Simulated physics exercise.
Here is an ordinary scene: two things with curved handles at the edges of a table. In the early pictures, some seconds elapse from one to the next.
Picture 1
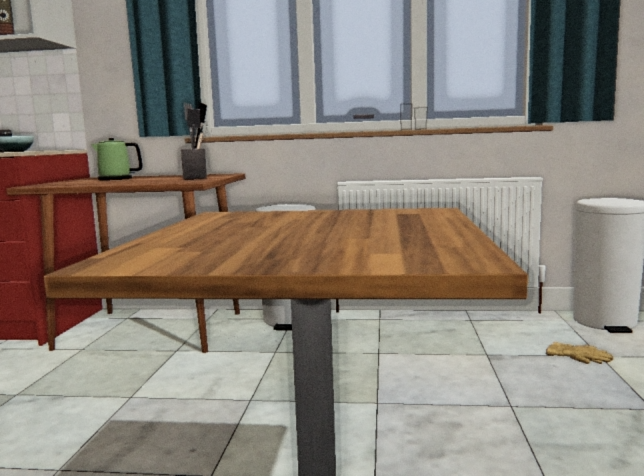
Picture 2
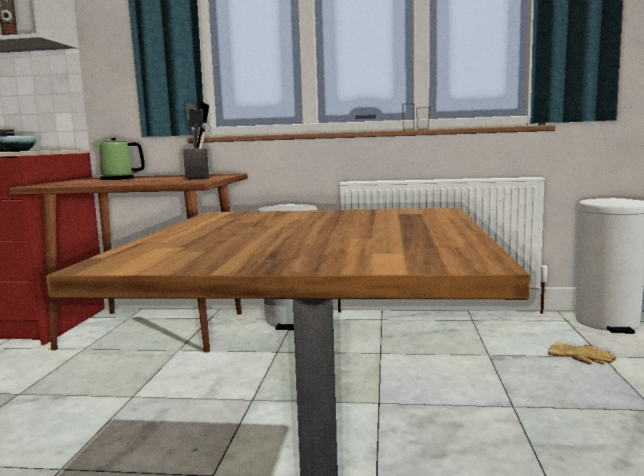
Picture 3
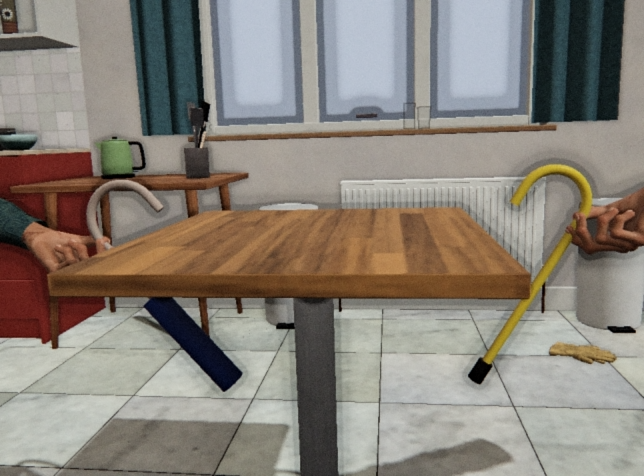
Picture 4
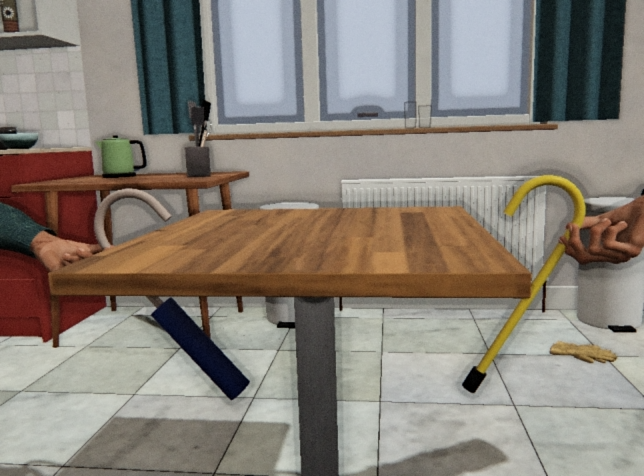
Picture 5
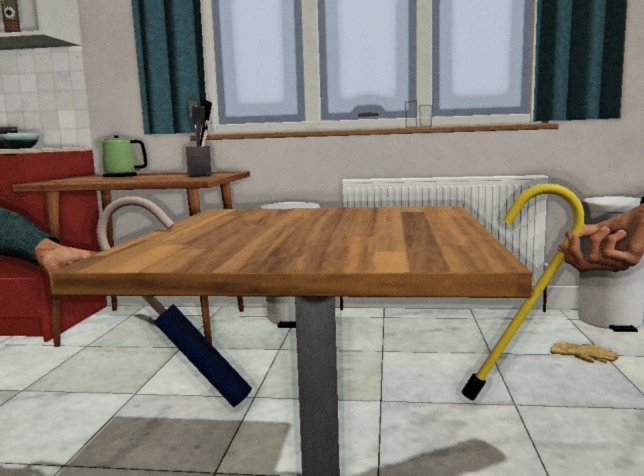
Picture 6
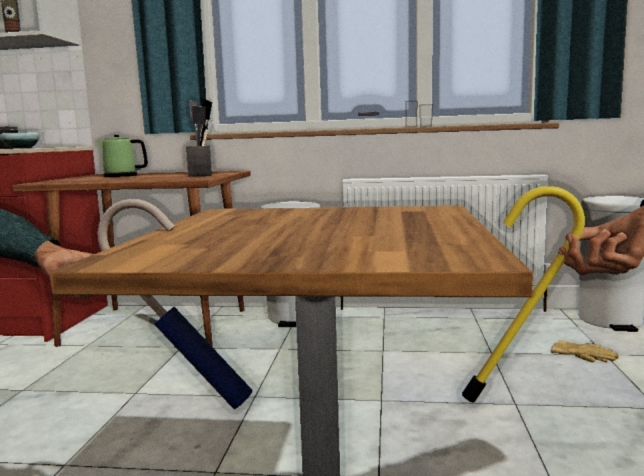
Kitchen with a bare wooden table, two hands bringing in a blue umbrella at left and a yellow cane at right.
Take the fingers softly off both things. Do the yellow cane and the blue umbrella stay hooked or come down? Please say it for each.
In the end, the yellow cane comes down, the blue umbrella stays hooked.
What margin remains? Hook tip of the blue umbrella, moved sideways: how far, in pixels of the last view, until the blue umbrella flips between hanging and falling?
Around 20 pixels, leftwards.
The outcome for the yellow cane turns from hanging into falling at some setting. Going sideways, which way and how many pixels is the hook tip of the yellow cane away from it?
20 px left, roughly.
Then, 0.34 s past the last view, yellow cane in the air; blue umbrella at rest near (185, 299).
Finally, the yellow cane drops past the edge; the blue umbrella remains in place, near (187, 299).
